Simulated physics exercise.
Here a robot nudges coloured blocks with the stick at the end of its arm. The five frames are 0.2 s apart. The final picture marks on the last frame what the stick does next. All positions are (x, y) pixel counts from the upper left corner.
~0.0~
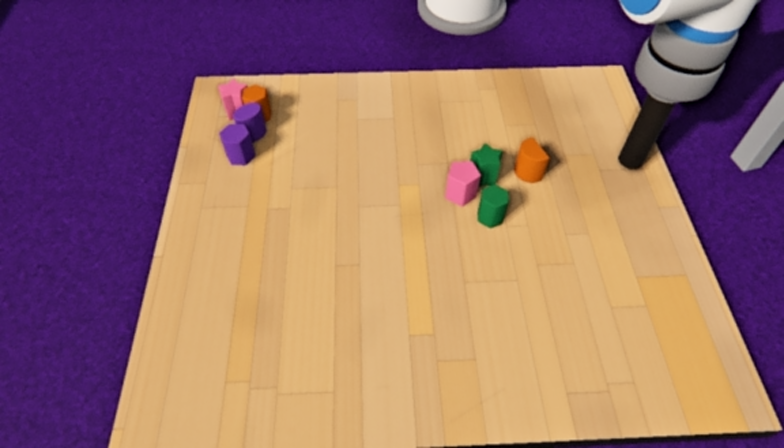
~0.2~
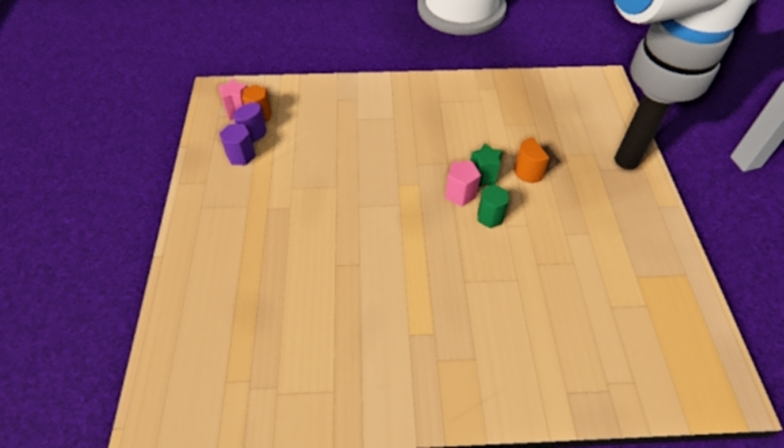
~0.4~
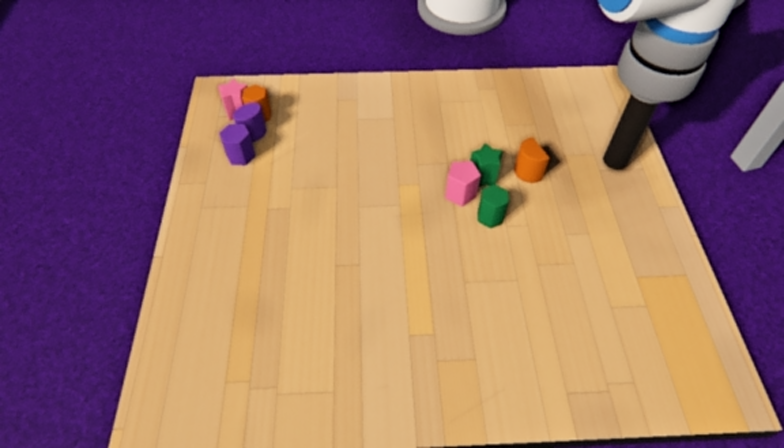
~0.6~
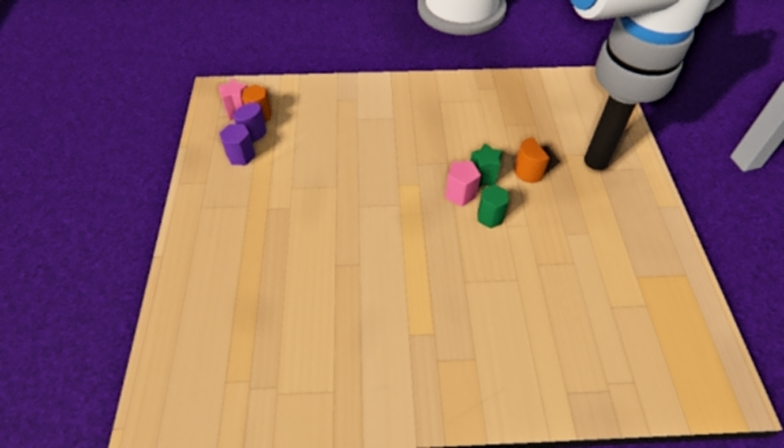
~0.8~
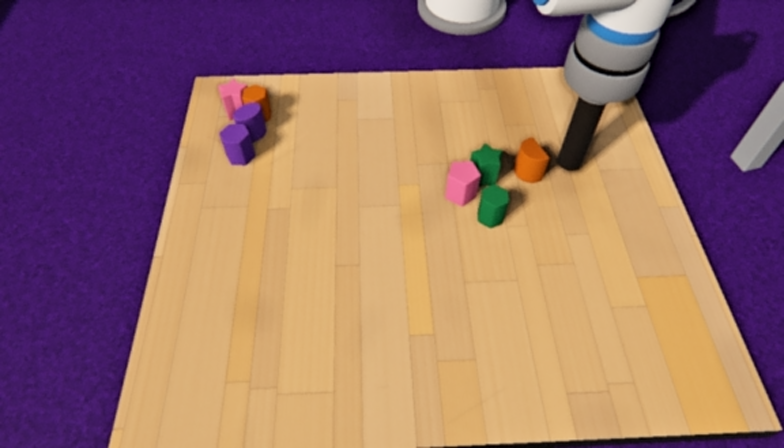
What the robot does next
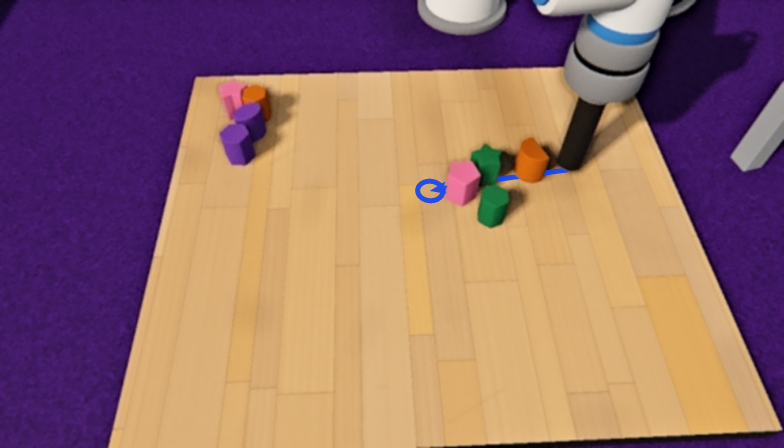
A white, blue and grey robot arm holding a black stick stands at the upper right of a pale wooden board on purple carpet, seen from above at an angle. Pink, orange and two purple blocks cluster at upper left, while pink, orange and two green blocks sit right of centre. The stick slides left towards the orange block; the blocks and camera stay still.
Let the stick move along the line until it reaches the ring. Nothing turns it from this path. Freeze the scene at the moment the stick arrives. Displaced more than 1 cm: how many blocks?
The count is three or more.
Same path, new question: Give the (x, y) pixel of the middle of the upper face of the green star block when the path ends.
It is going to be at (441, 147).
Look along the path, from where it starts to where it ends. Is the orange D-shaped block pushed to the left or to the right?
It's going to go right.
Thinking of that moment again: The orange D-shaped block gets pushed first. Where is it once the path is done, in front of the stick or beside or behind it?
I'd say it has come free.
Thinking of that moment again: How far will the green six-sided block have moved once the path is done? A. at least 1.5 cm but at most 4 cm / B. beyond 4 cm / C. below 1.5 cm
C
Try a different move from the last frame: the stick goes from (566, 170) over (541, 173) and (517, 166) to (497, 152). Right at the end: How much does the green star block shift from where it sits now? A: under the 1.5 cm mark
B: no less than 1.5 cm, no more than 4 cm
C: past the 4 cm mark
It's B.
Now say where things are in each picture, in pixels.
In the first frame, stick tip (630, 161); block tops, pink five-sided block (464, 171); green star block (488, 154); green six-sided block (496, 195); orange D-shaped block (533, 149).
In the second frame, stick (626, 161); blocks unchanged.
In the third frame, stick (615, 161); blocks unchanged.
In the fourth frame, stick (596, 162); blocks unchanged.
In the fifth frame, stick (569, 162); pink five-sided block (464, 171); green star block (488, 154); green six-sided block (496, 195); orange D-shaped block (533, 149).
Path on the board, from (566, 170) to (430, 191).
The first path, step by step. One third of the way, stick (523, 168); green star block (481, 154), turned 25° anticlockwise; orange D-shaped block (505, 148), turned 55° clockwise.
Two thirds of the way, stick (477, 175); pink five-sided block (459, 173), turned 20° anticlockwise; green star block (458, 150), turned 55° anticlockwise; orange D-shaped block (487, 139), turned 85° clockwise.
At the end, stick (431, 183); pink five-sided block (429, 189), turned 65° anticlockwise; green star block (441, 147); green six-sided block in place; orange D-shaped block (487, 139), turned 85° clockwise.
